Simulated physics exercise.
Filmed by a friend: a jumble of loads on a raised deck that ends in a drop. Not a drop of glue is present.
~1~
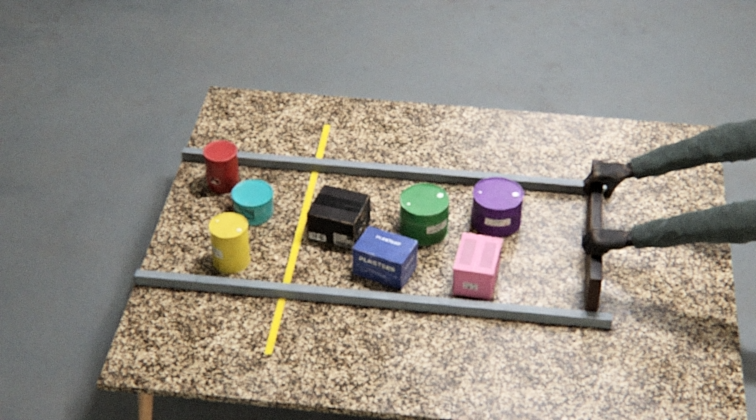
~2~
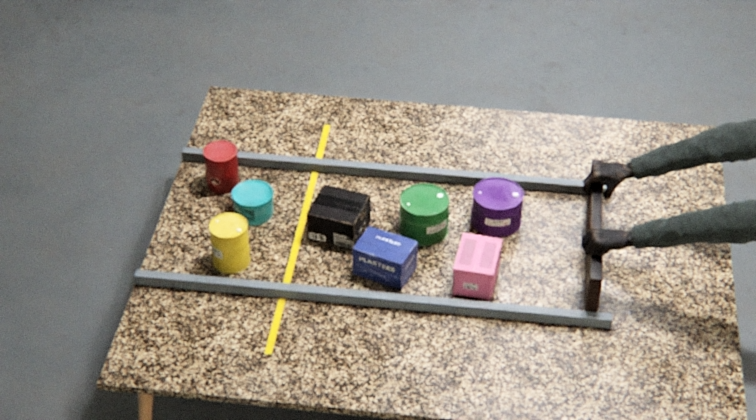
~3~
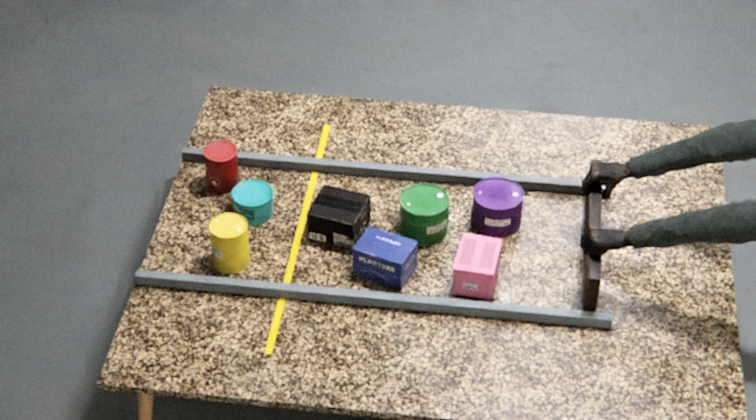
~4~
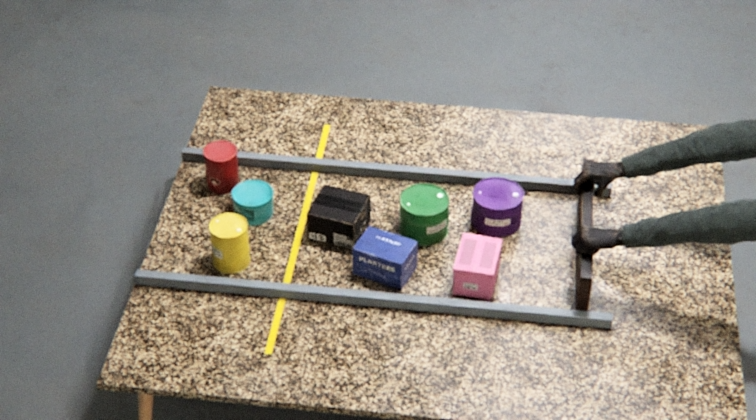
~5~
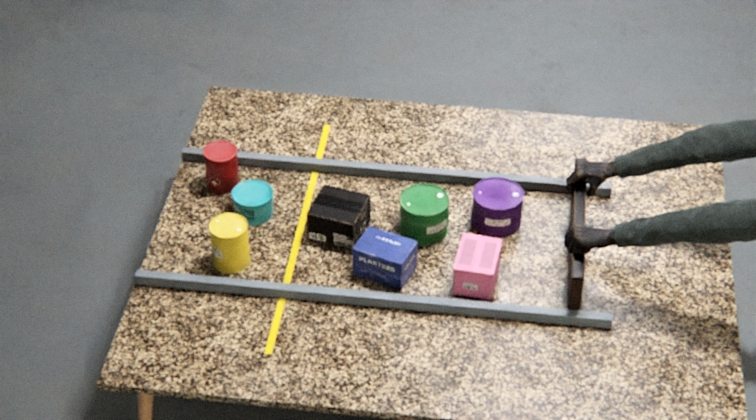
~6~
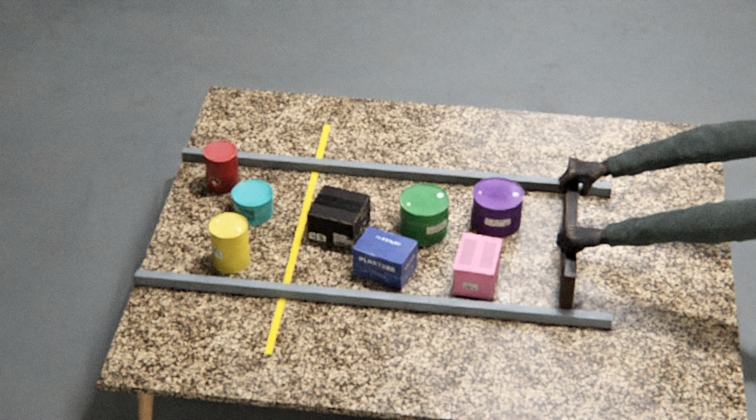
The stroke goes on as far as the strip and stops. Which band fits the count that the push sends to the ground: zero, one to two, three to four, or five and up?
The band is zero.
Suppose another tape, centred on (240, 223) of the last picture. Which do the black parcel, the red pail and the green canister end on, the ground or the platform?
Note: Black parcel stays up top / red pail stays up top / green canister stays up top.
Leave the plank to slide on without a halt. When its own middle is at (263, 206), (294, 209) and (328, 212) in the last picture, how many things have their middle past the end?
Counts per position: 2 / 0 / 0.
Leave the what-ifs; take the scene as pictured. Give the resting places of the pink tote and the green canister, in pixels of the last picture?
Final pixels, roughly: (271, 253) for the first, (275, 217) for the other.
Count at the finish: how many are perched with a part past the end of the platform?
0 is the number.
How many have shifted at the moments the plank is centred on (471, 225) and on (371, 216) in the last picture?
3 at one spot and 5 at the other.
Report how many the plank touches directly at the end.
3 in contact.
Early on, none off yet; red pail at rest near (222, 168); yellow canister at rest near (230, 243); turquoise pail at rest near (253, 203).
Finally, the number that fall off is zero.
